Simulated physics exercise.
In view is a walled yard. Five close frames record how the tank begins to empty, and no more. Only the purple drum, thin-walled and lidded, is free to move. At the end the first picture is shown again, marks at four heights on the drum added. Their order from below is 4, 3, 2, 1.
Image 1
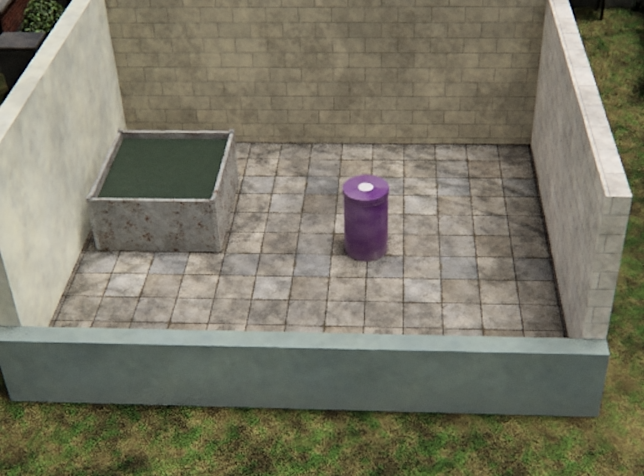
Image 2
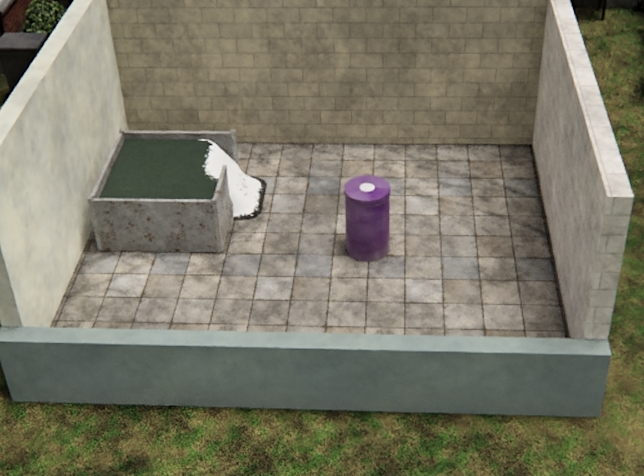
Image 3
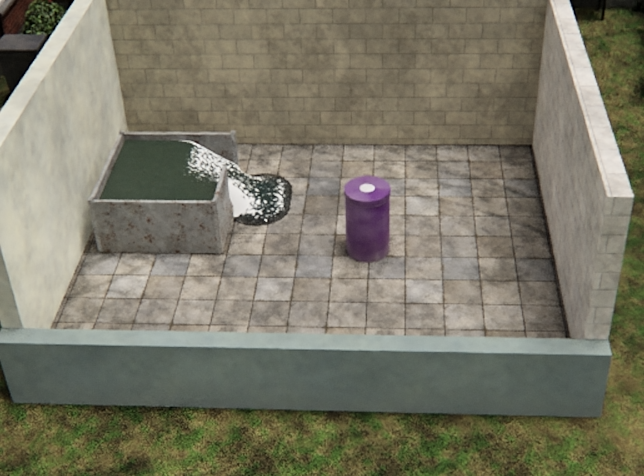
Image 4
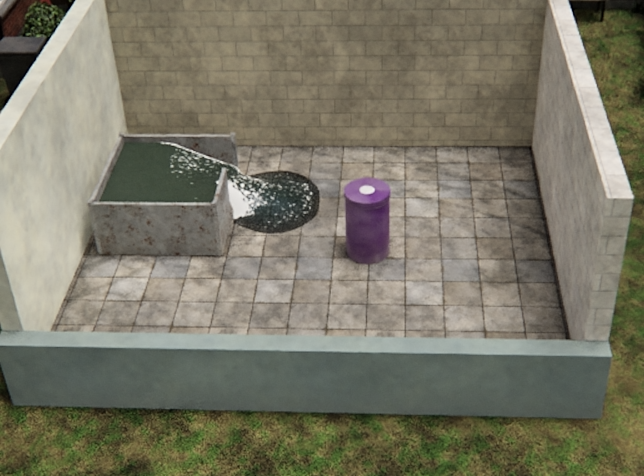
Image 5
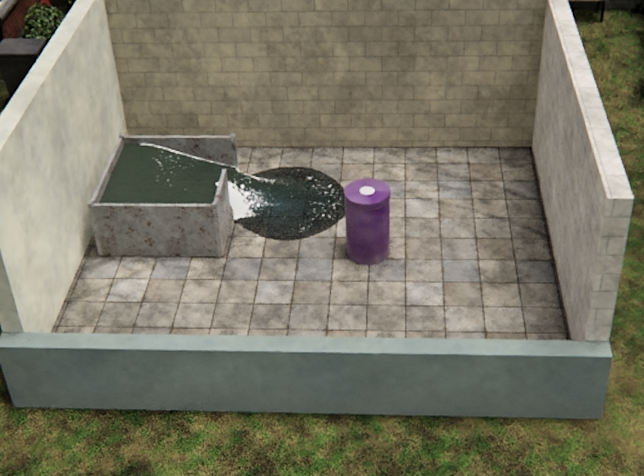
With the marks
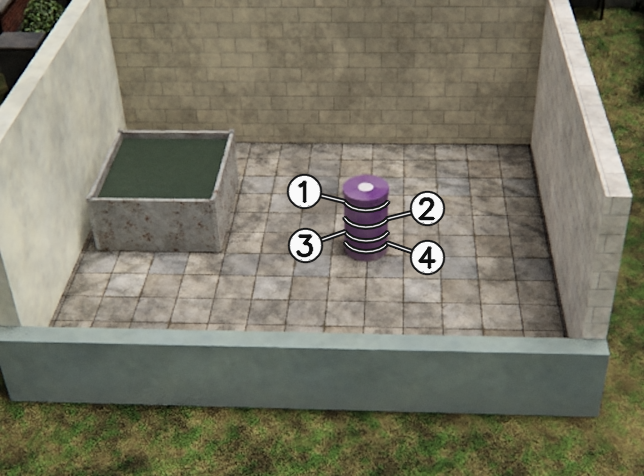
We see a walled yard with a full tank at left and a lidded purple drum standing still on the paving, as water pours from the tank's right side and spreads rightward across the ground, nearing the drum.
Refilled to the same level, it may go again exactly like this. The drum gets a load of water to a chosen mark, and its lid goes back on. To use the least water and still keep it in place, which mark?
Choose 4.
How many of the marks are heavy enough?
All four.
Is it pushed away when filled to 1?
No, that is safe.
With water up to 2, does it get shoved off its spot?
No, that is safe.
On the marked copy, 1 at (365, 210); 2 at (365, 227); 3 at (365, 240); 4 at (365, 251); from the bottom up 4, 3, 2, 1.
If 1 is chosen, it does not move.
If 2 is chosen, it does not move.
If 3 is chosen, it does not move.
If 4 is chosen, it does not move.
